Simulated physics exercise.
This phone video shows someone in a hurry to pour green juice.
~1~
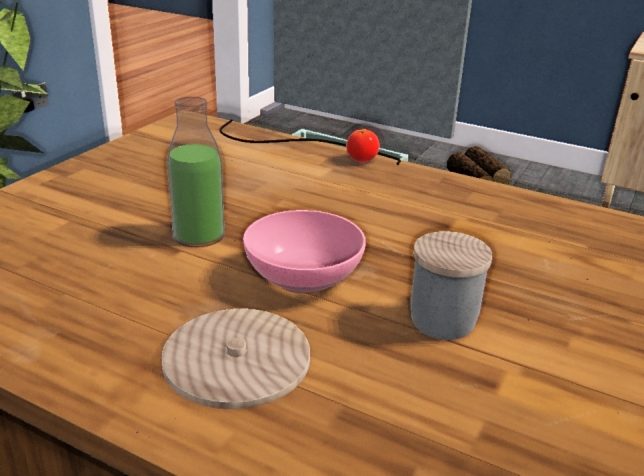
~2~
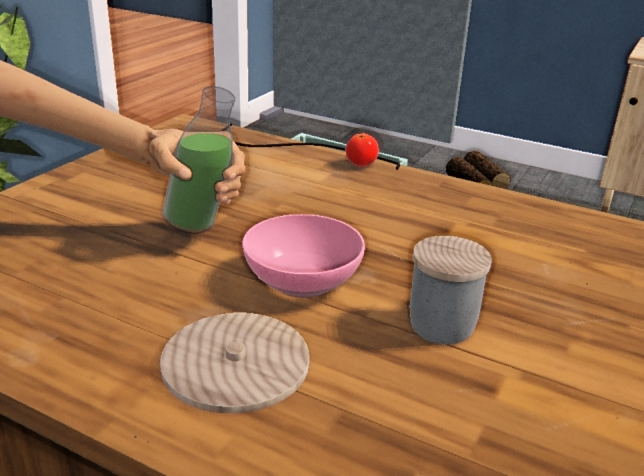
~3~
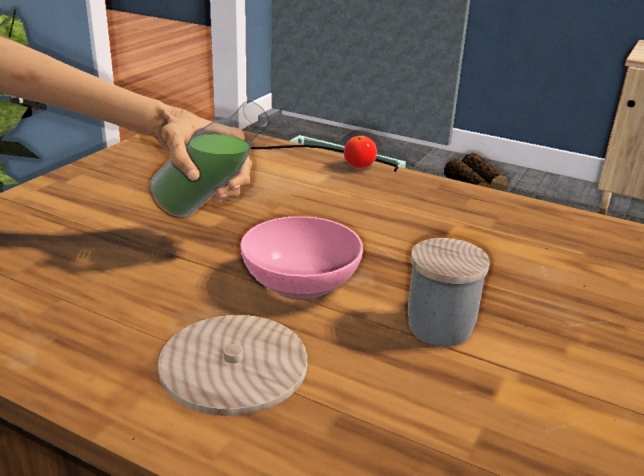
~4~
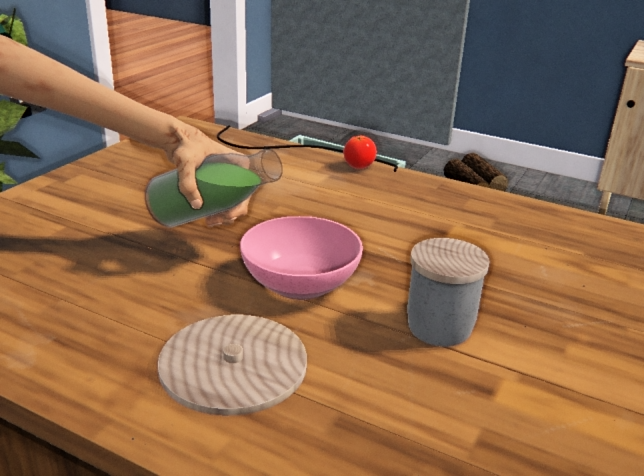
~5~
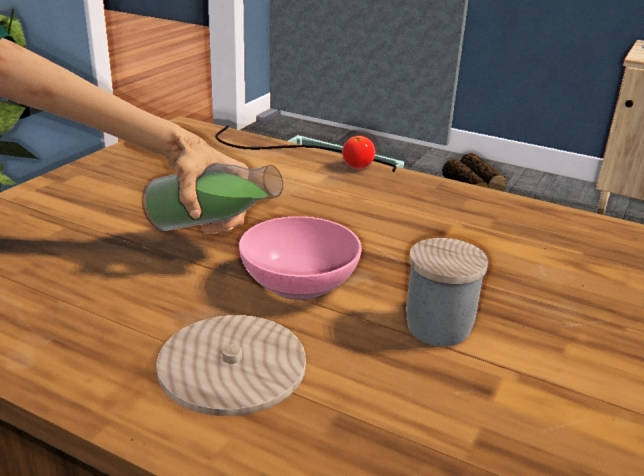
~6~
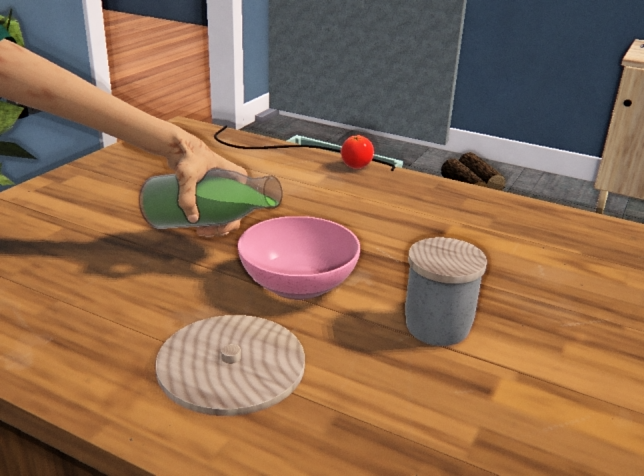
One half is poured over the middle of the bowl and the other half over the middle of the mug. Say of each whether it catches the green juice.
My prediction: The bowl will let it in; the mug will keep it out.
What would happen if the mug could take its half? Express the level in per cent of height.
The level would reach around 60 percent of the height.
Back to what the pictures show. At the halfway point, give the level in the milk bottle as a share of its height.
Estimate: Around 30 per cent of the height.
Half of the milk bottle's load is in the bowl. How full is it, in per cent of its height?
It stands at around 45 per cent of the height.
A moment on, the green juice goes into the bowl.
Further on, it hits the lid of the mug and runs off.
When it is over, the bowl has its share inside; the mug is empty, in a puddle.
